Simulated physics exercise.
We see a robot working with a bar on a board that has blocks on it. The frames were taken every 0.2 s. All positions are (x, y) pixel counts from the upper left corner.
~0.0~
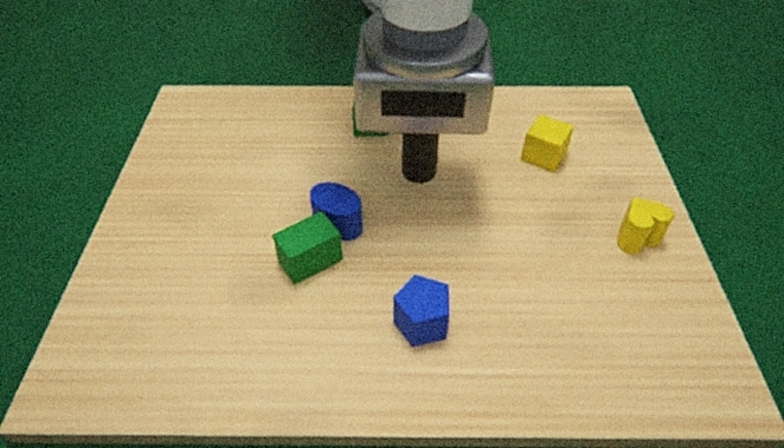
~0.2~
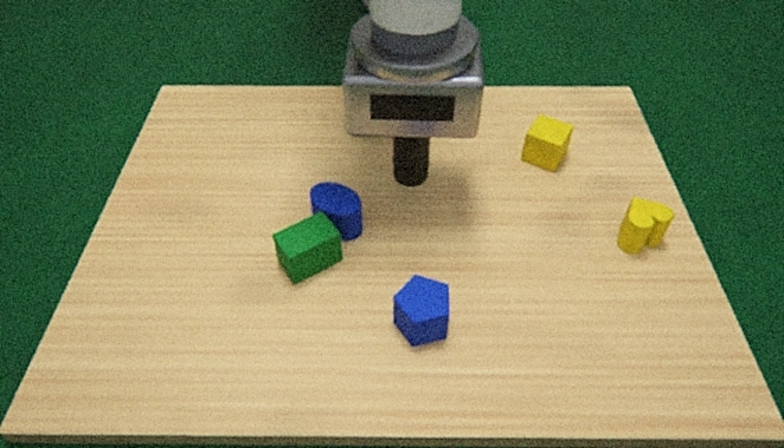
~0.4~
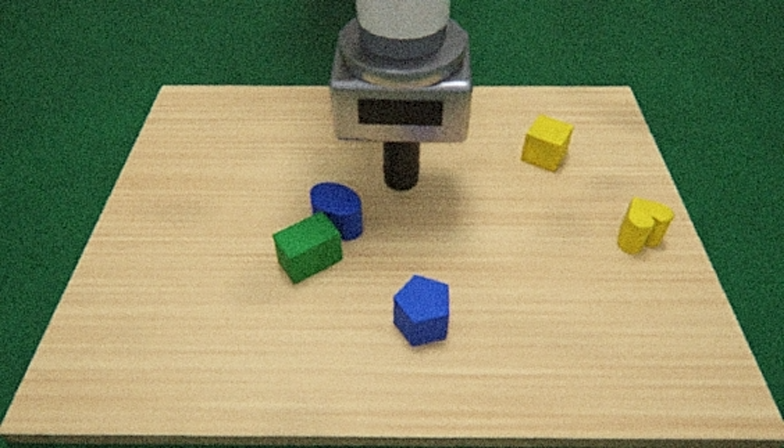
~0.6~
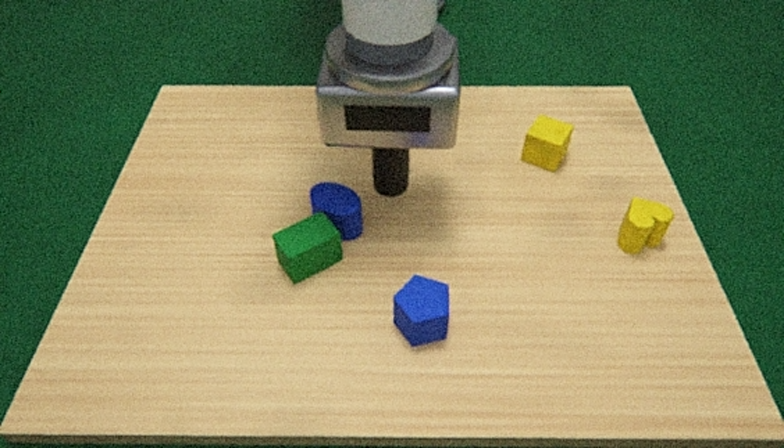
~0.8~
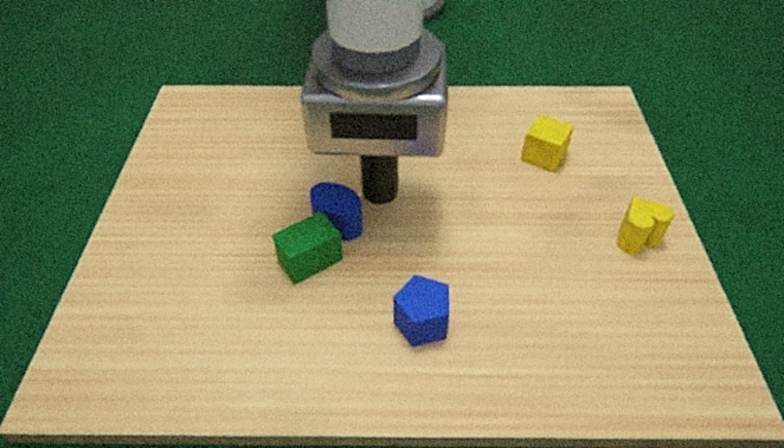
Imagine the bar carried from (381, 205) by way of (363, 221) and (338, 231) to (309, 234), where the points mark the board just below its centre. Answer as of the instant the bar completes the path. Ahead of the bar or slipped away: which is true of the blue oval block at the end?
I expect it to be in front.
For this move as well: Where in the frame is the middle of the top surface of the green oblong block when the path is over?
About (274, 250).
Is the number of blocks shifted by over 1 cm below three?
Yes - that is the case.
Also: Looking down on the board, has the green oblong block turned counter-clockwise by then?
I'd say yes.
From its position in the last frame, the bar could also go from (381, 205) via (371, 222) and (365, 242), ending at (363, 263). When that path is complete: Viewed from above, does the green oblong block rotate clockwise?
The answer is no.
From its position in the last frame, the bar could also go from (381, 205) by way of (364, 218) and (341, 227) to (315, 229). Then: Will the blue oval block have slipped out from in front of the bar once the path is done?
I believe not.
On the path given first. Halfway along, bar (349, 216); green oblong block (285, 244), turned 40° anticlockwise; blue oval block (308, 203), turned 40° clockwise.
At the end, bar (307, 222); green oblong block (274, 250), turned 55° anticlockwise; blue oval block (266, 204), turned 55° clockwise.
